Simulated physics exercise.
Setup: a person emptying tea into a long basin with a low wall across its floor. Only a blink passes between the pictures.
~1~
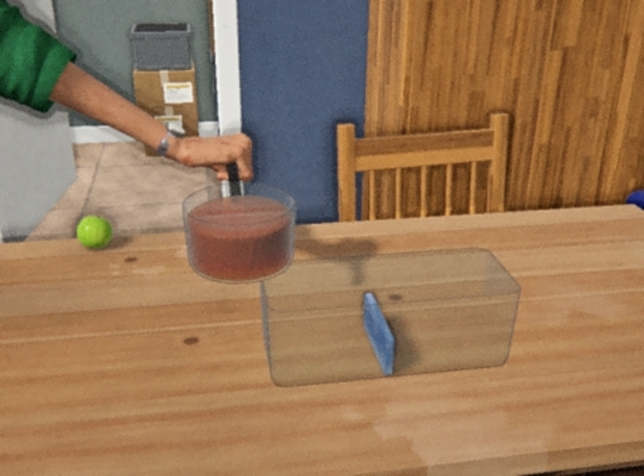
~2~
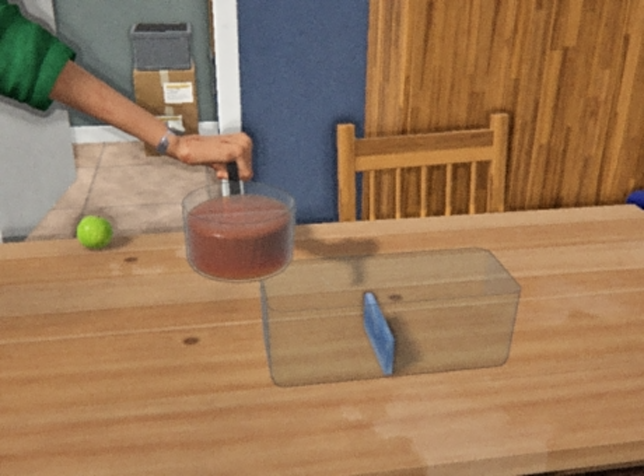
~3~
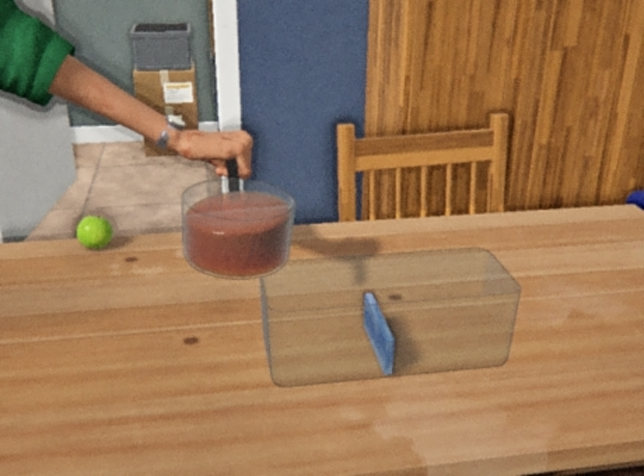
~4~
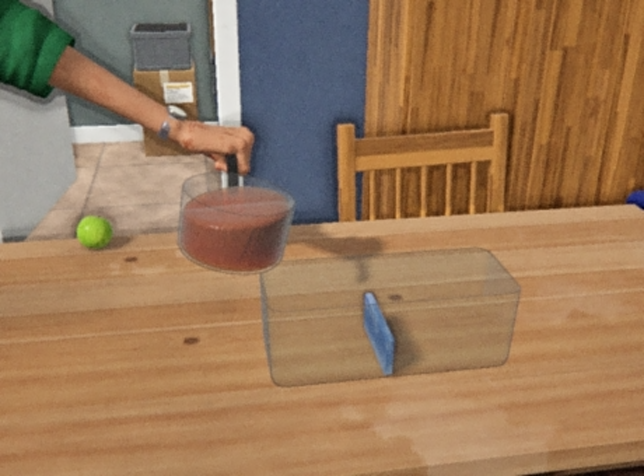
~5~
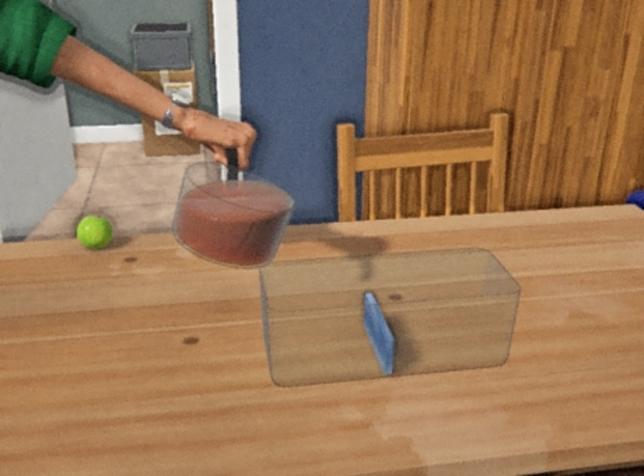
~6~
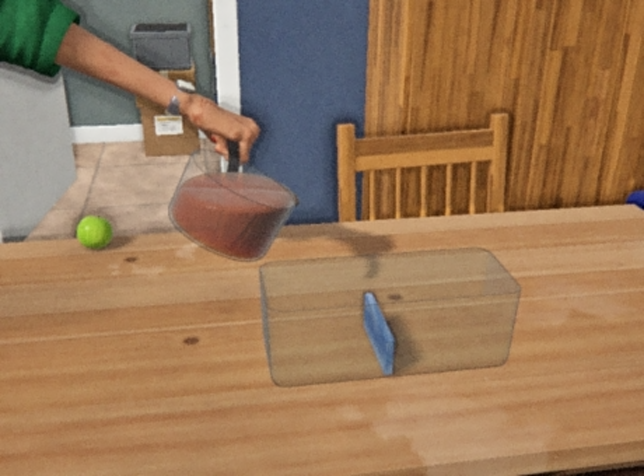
A hand at the end of a green-sleeved arm holds a clear round container of reddish-brown tea upright above a wooden table, beside a long clear basin with a low blue wall inside. The hand gradually tilts the container rightward, and the tea shifts until it reaches the right rim.
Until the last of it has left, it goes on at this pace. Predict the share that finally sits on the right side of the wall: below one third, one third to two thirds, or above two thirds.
Right-side share: One third to two thirds.
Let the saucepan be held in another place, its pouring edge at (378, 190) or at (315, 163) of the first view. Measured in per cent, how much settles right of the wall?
Close to 90 % for the first start and close to 80 % for the second.
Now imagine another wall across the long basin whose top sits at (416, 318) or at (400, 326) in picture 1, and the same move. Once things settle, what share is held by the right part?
Try 1: Some 10 %; try 2: 25 %.
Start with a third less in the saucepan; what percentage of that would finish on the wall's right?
About 35 parts in a hundred, give or take.
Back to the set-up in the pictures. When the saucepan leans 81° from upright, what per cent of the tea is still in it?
I'd put it at some 55 in a hundred.
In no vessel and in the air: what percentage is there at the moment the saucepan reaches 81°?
It's about 40 per cent.
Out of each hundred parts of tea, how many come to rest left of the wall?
I'd put it near 45 per cent.
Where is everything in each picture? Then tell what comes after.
In the first picture, it leans 0°; its right rim is at (294, 201); the tea meets the walls at (186, 216) and (292, 210); the long basin's rim runs from (264, 288) to (504, 270); the wall's top is at (379, 316).
In the second picture, it leans 1°; its right rim is at (294, 201); the tea meets the walls at (186, 216) and (292, 208).
In the third picture, it leans 5°; its right rim is at (294, 201); the tea meets the walls at (184, 214) and (291, 205).
In the fourth picture, it leans 11°; its right rim is at (294, 201); the tea meets the walls at (182, 209) and (291, 200).
In the fifth picture, it leans 19°; its right rim is at (293, 201); the tea meets the walls at (180, 199) and (292, 196).
In the sixth picture, it leans 28°; its right rim is at (293, 201); the tea meets the walls at (176, 191) and (292, 194); 1 per cent is over the edge.
A moment on, the saucepan is tipped on its side and 54 per cent is still to pour, 7 is left of the wall and 0 right of it.
Next, the saucepan is tipped on its side and 12 per cent is still to pour, 22 is left of the wall and 42 right of it.
Then the saucepan is tipped on its side and 4 per cent is still to pour, 37 is left of the wall and 52 right of it.
Later the saucepan is tipped on its side and 1 per cent is still to pour, 44 is left of the wall and 52 right of it.
In the end 46 per cent lies left of the wall, 52 right of it and 1 outside.
